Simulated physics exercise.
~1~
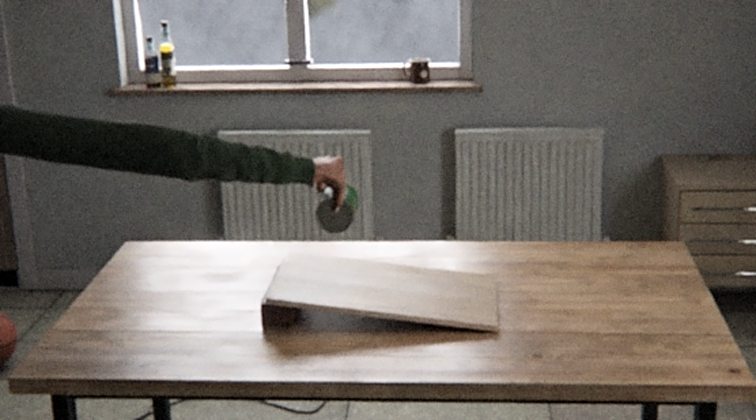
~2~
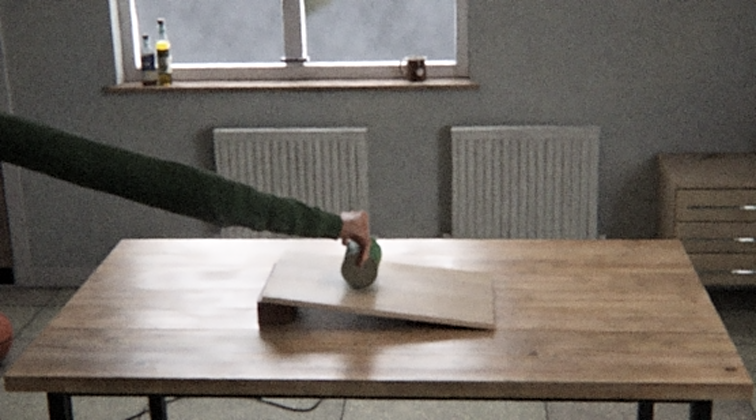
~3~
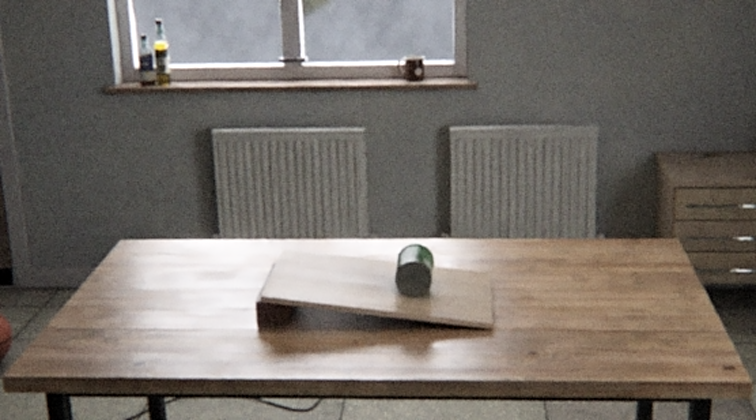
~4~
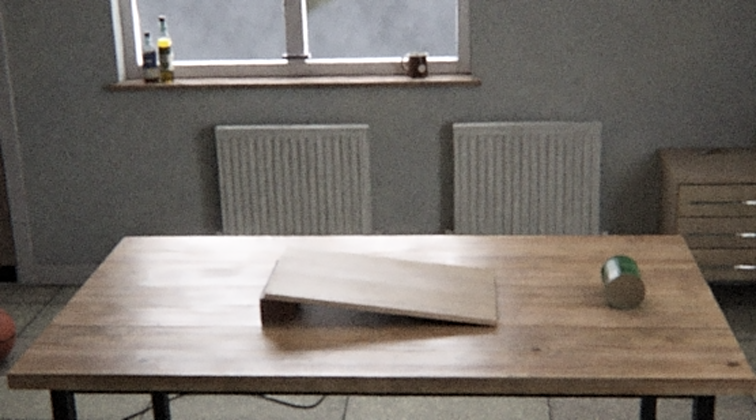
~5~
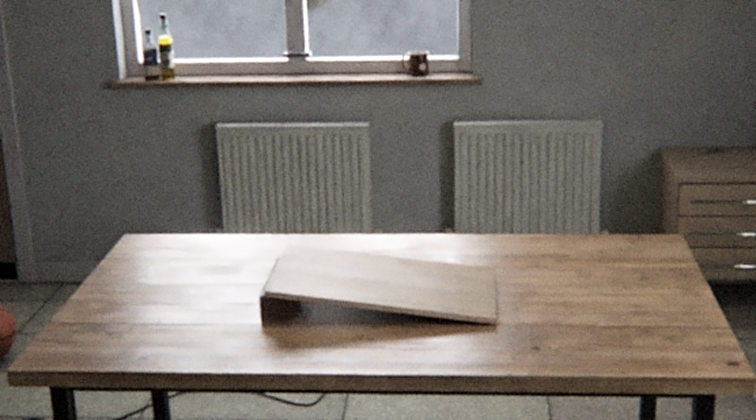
An arm in a dark green sleeve lowered a green tin on its side onto a sloping board and let go. The tin rolled right, down the board and across the wooden table, then went out of sight, leaving the board in place.
